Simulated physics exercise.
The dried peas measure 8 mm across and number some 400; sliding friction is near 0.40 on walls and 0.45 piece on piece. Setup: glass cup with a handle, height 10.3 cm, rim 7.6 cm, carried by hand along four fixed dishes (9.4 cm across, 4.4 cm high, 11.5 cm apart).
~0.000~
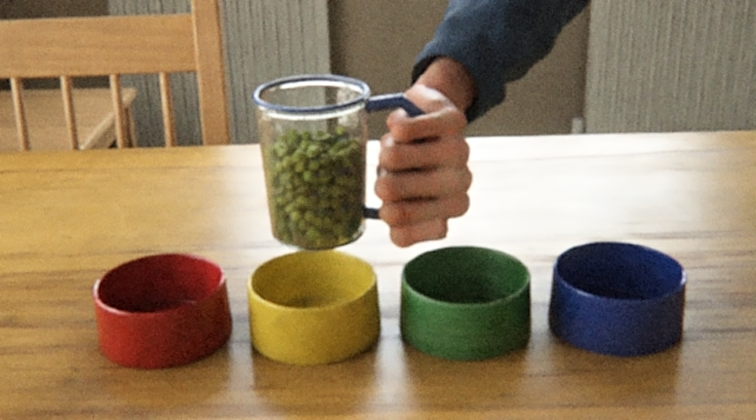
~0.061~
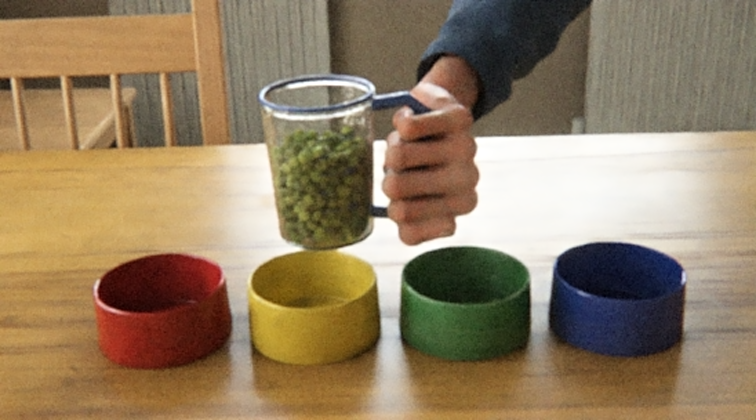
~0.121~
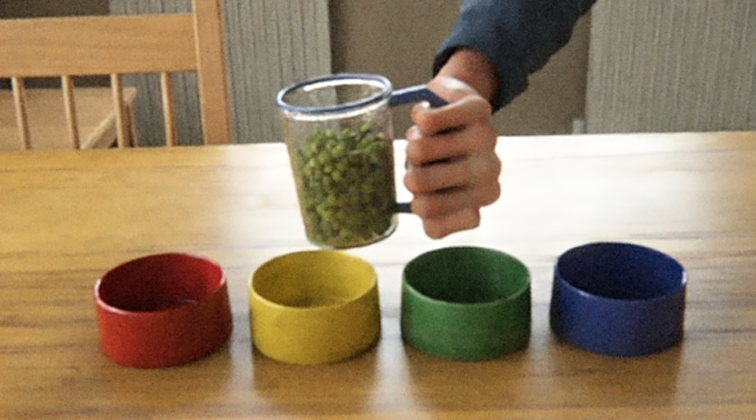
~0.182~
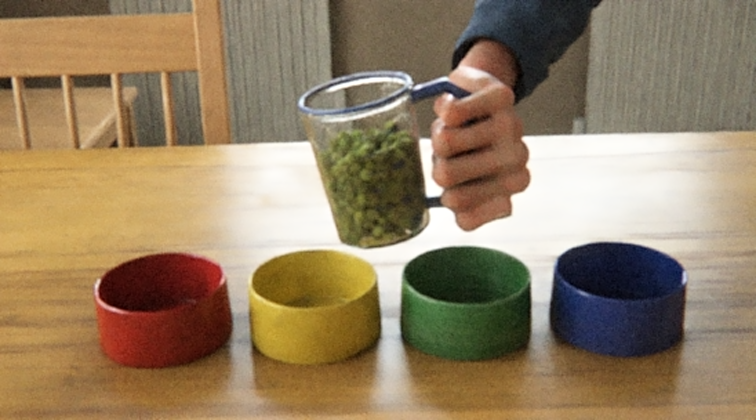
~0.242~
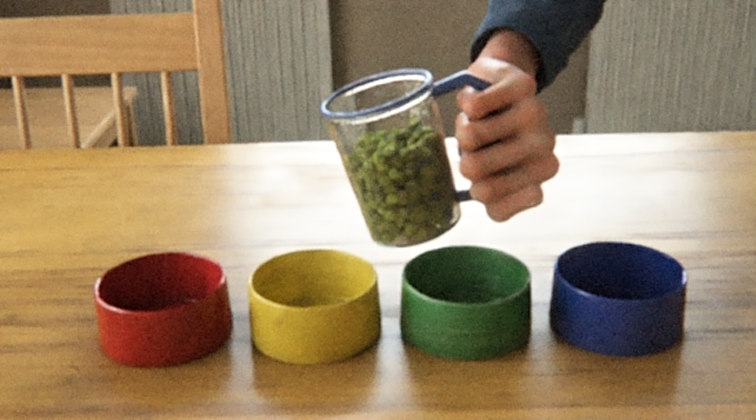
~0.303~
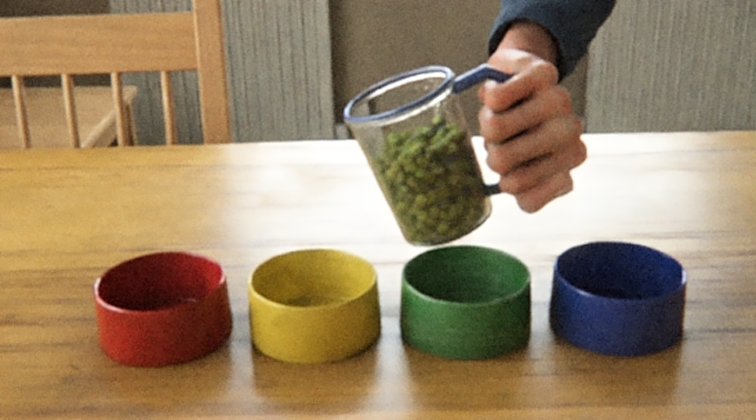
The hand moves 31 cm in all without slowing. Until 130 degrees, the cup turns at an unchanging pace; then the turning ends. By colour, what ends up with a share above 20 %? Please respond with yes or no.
Red dish no, blue dish yes, green dish no, yellow dish no, counter no.
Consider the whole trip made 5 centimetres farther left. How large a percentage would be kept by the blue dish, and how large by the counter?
Blue 90, counter 10.
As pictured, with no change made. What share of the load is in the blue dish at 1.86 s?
Roughly 95 %.
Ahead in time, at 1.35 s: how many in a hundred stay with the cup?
Some 95 per cent of the load.
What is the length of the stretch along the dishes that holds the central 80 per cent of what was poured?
Length: About 6 cm.
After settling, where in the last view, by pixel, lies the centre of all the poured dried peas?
Centre at rest: Approx. (625, 292) px.
After 0.93 s, tilt 71 degrees; cup holds 100 %.
After 1.35 s, tilt 106 degrees; cup holds 95 %, blue 5 %.
After 1.86 s, tilt 130 degrees; cup holds 0 %, blue 95 %.
At rest (2.5 s), red 0 %, blue 95 %, green 0 %, yellow 0 %, counter 5 %.
